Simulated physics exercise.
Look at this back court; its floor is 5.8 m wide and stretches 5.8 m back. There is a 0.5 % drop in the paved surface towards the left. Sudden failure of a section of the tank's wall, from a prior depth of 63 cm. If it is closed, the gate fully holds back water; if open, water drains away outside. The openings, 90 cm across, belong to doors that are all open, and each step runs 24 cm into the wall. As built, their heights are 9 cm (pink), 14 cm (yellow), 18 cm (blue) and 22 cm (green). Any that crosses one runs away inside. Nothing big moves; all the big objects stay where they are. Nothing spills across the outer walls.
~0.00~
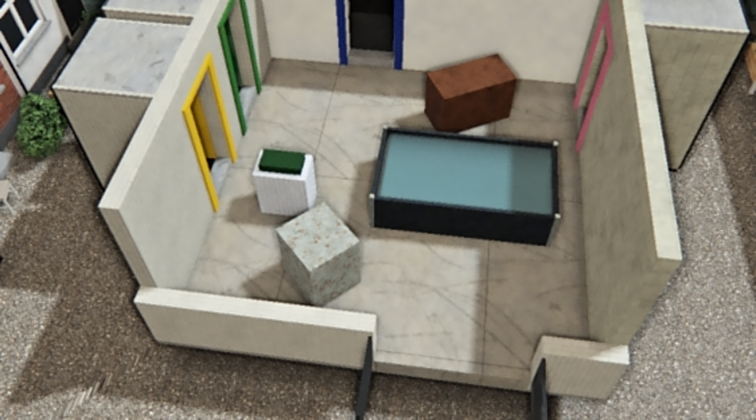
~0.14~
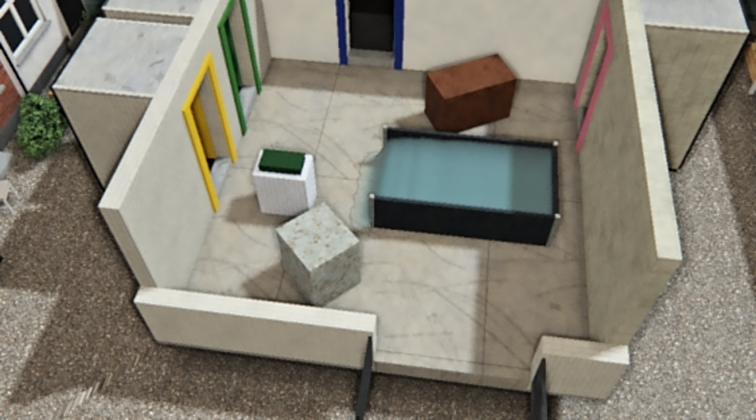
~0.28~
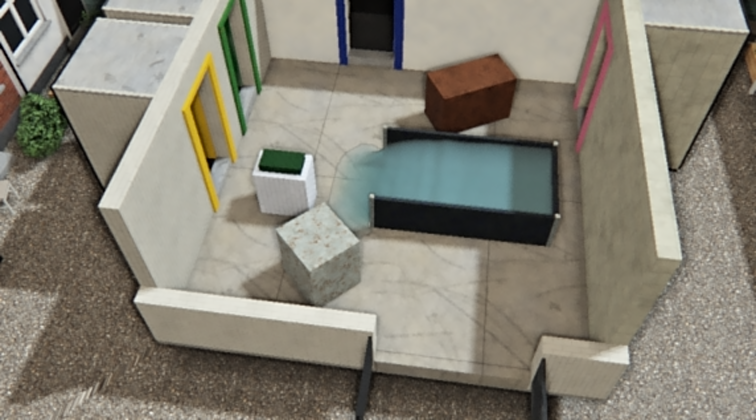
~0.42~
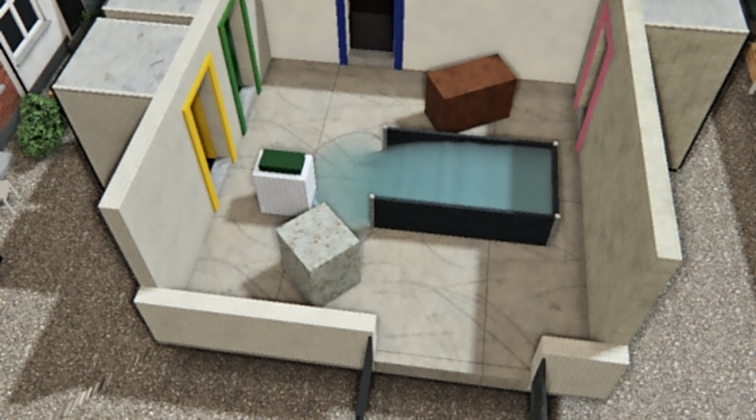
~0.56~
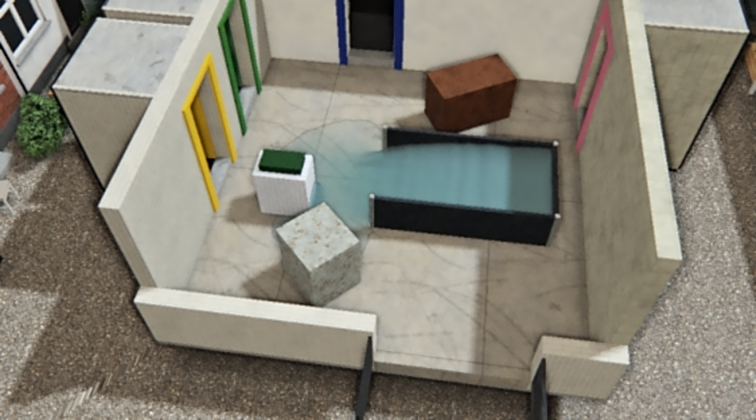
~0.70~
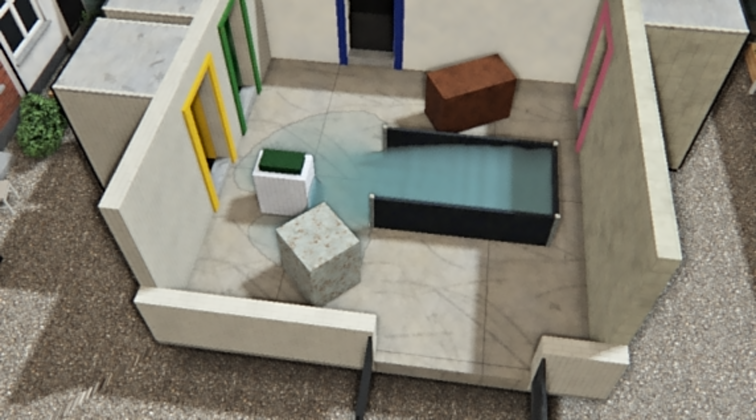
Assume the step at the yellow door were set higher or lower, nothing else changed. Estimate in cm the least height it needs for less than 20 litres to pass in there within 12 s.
I would say 24 cm.
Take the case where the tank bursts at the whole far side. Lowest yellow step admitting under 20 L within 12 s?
It needs to be about 8.0 cm high.
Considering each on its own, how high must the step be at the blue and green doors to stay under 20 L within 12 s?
Roughly 8.0 cm for the blue door and roughly 21 cm for the green door.
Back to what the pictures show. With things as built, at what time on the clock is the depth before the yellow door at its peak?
Peak time: About 2.2 s.
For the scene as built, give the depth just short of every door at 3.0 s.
Door by door, in centimetres - pink 0, yellow 20, blue 7, green 24.
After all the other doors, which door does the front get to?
Pink.
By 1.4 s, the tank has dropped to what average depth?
About 39 cm.
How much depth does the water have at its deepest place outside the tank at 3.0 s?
Up to some 38 centimetres, I'd say.
After 1.4 s water covers 30 % of the floor, deepest (42 cm) near (320, 203); 19 cm at the yellow door, 22 litres in over its 14 cm step.
After 3.0 s water covers 50 % of the floor, deepest (38 cm) near (270, 64); 20 cm at the yellow door, 84 litres in over its 14 cm step.
After 12.0 s water covers 100 % of the floor, deepest (12 cm) near (451, 135); 7 cm at the yellow door, 102 litres in over its 14 cm step.
At the yellow door as built, the water arrived by 0.8 s and peaked near 22 cm at 2.2 s.
Run again over the same 12 s with other heights there, 39 litres in over 20.5 cm, 7 litres over 27.5 cm. The limit of 20 litres is kept from about 24 cm up.
